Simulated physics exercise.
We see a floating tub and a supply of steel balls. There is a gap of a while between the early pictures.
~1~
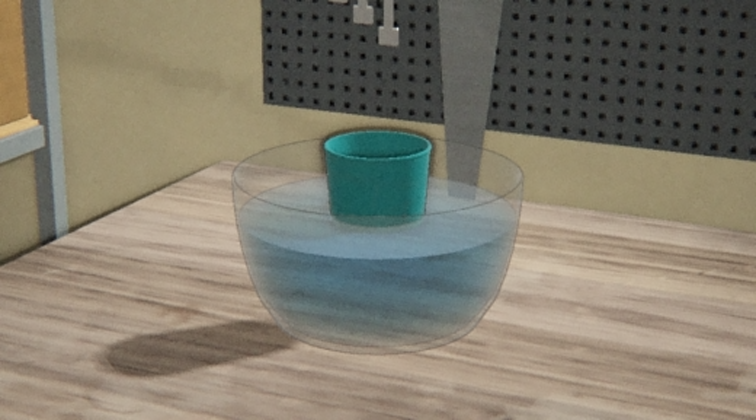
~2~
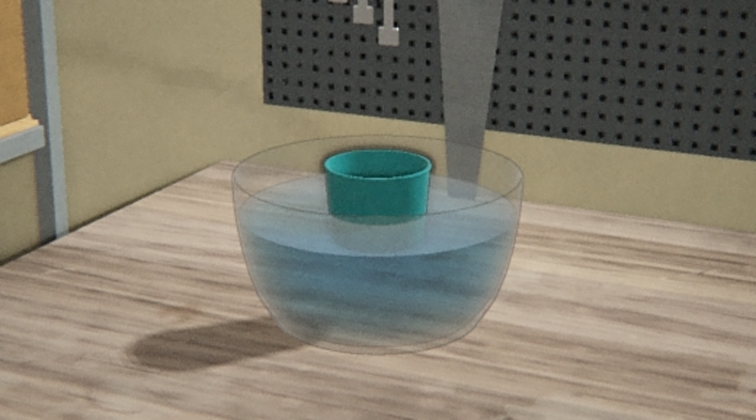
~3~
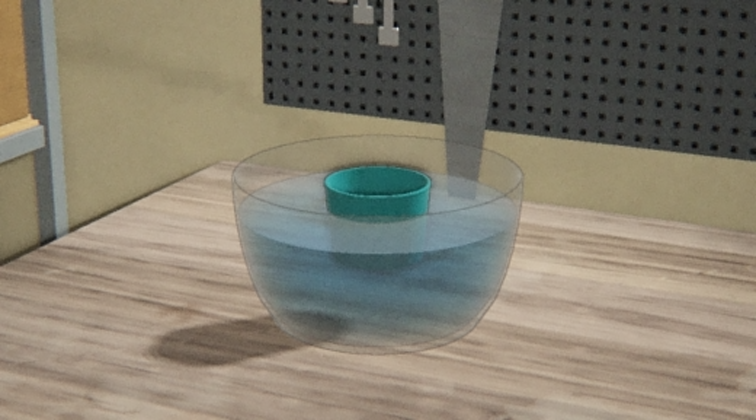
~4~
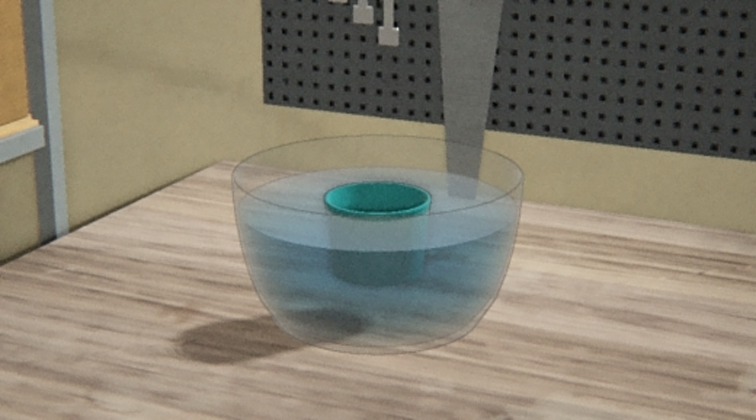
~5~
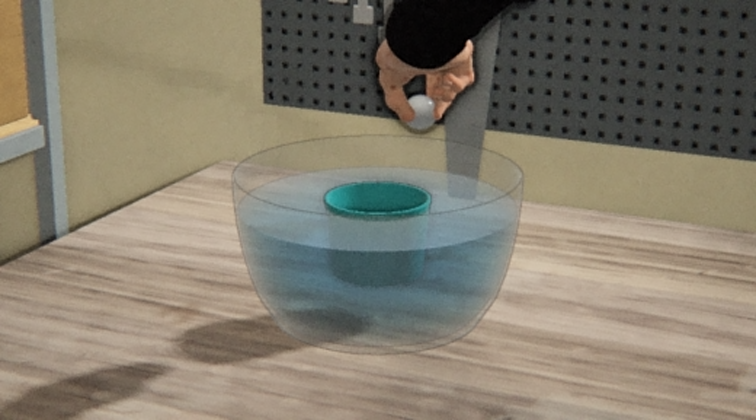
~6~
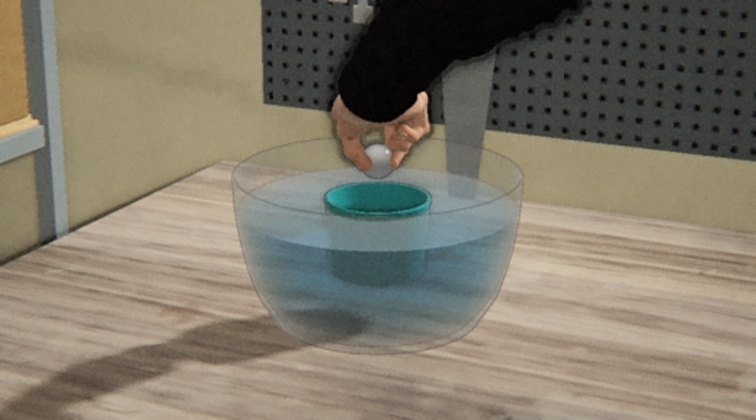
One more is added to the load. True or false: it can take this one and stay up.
False.
Soon after, the steel ball is in and the tub dips.
Later, water pours in over its edge.
In the end, the tub lies on the bottom with its load.
